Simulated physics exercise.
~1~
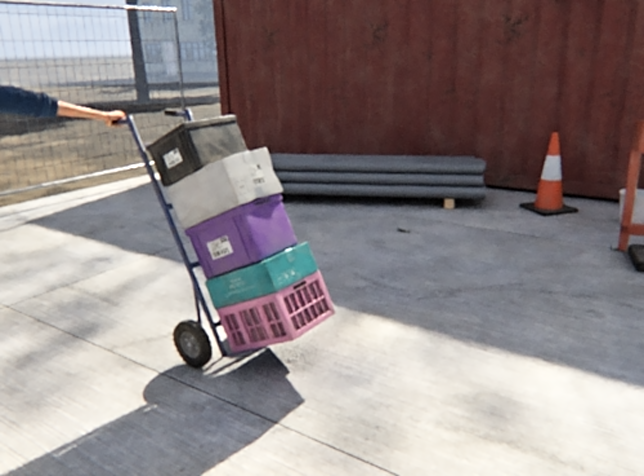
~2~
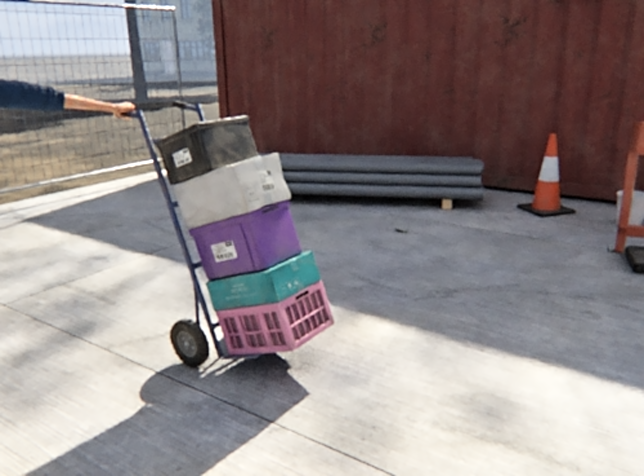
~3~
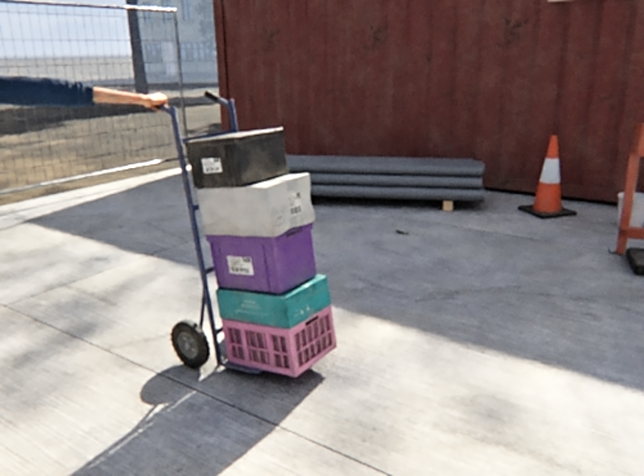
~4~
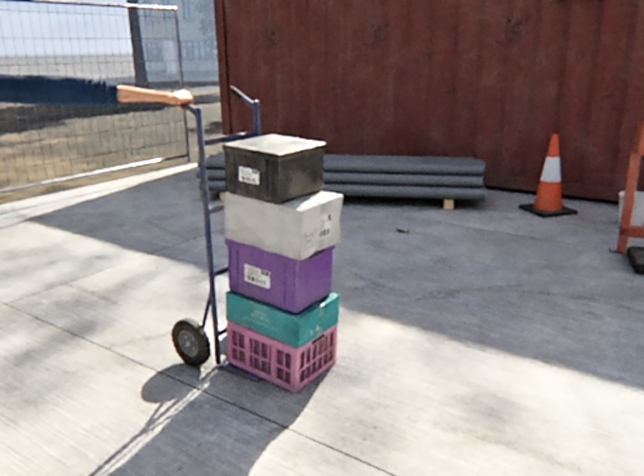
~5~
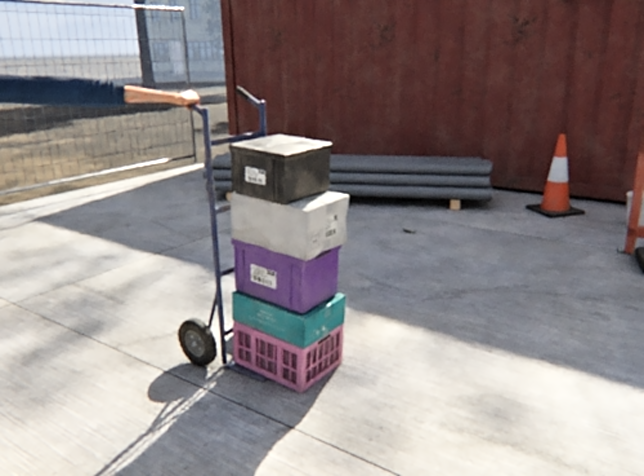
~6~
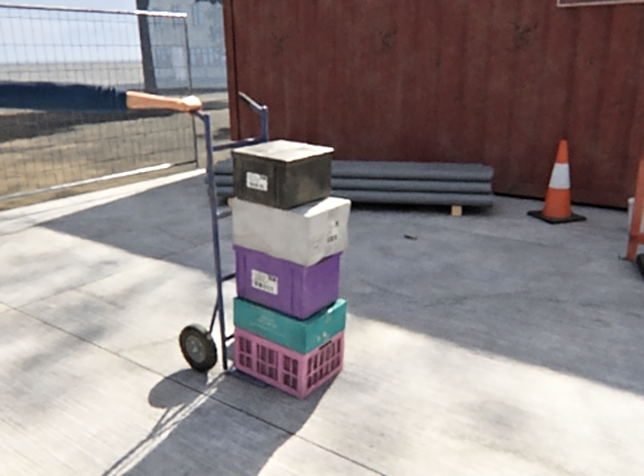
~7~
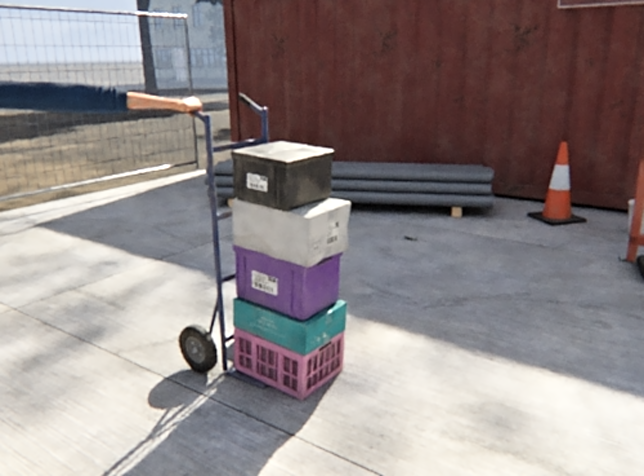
Sunlit concrete yard, a hand swinging a tilted hand truck upright, its five stacked boxes and crates staying piled and standing still.
